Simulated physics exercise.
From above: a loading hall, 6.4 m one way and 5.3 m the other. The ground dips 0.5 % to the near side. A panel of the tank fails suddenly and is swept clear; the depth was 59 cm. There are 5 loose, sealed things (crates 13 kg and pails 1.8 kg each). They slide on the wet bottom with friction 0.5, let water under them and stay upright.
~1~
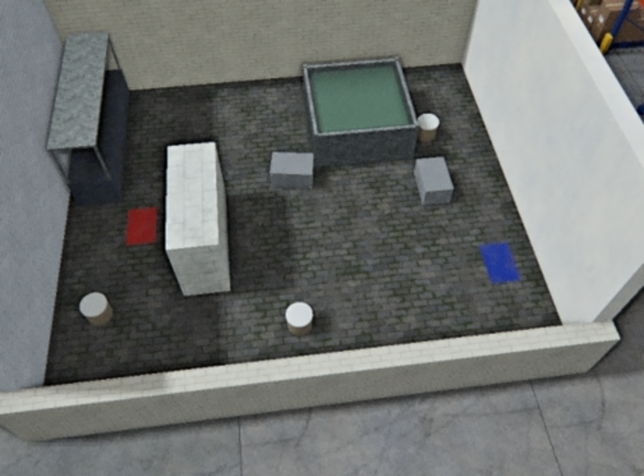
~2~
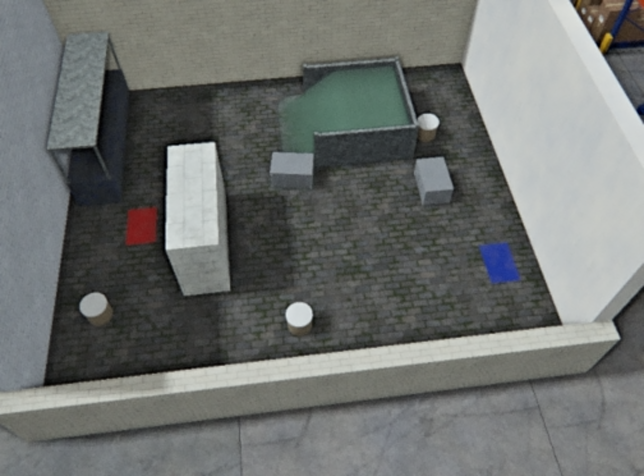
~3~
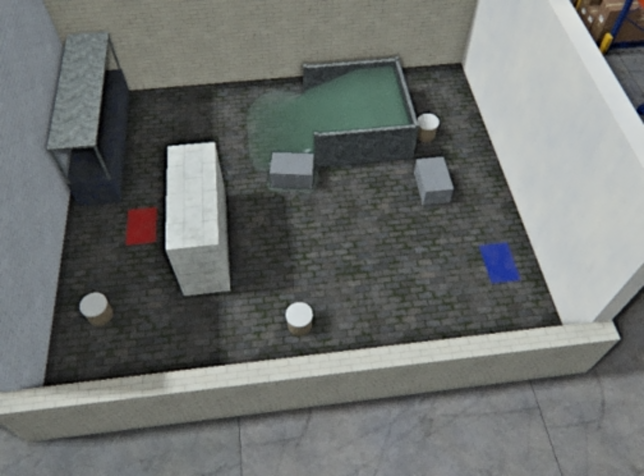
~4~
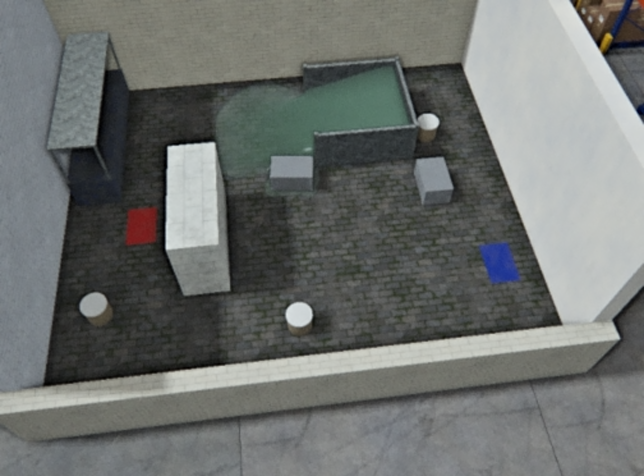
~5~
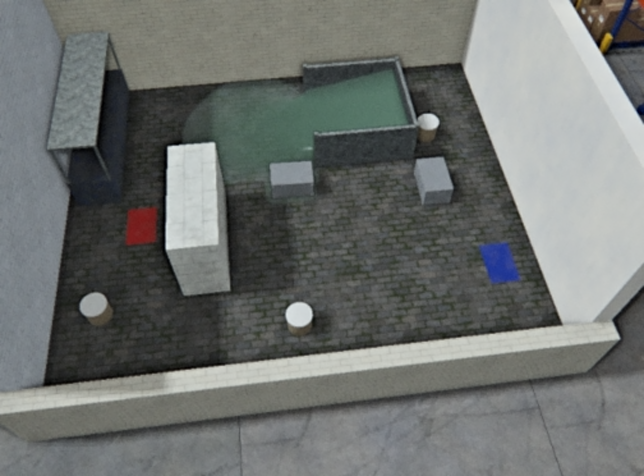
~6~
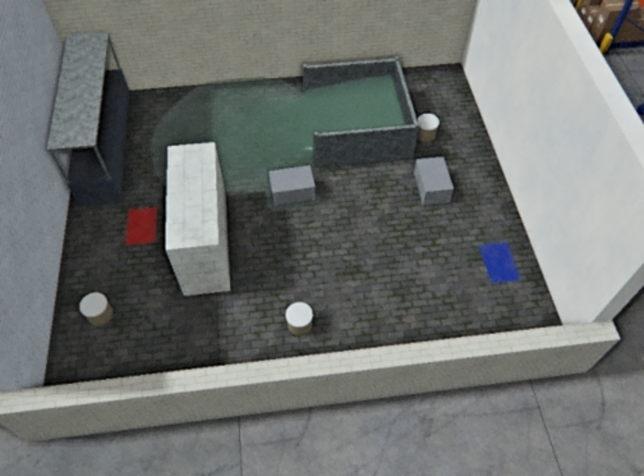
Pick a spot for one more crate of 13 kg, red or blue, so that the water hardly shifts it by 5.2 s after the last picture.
Put it on blue.
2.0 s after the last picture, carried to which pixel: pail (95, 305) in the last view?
Near (91, 333).
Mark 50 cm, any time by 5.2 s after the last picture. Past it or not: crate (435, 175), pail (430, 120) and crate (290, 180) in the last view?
In that order: Short of it, under, more.
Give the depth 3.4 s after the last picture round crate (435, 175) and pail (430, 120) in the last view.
Roughly 0 and 0 cm.
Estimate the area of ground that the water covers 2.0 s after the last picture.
Some 16 m2.
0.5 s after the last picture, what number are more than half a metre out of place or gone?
I count 0.
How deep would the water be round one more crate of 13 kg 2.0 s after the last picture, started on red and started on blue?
About 3 cm and 0 cm.
Then, 0.5 s after the last picture on red it would be 0 cm off in 1 cm of water; on blue it would be 0 cm off in 0 cm of water.
Then, 2.0 s after the last picture on red it would be 86 cm off in 3 cm of water; on blue it would be 0 cm off in 0 cm of water.
Then, 3.4 s after the last picture on red it would be 196 cm off in 6 cm of water; on blue it would be 0 cm off in 0 cm of water.
Then, 5.2 s after the last picture on red it would be 190 cm off in 6 cm of water; on blue it would be 0 cm off in 0 cm of water.
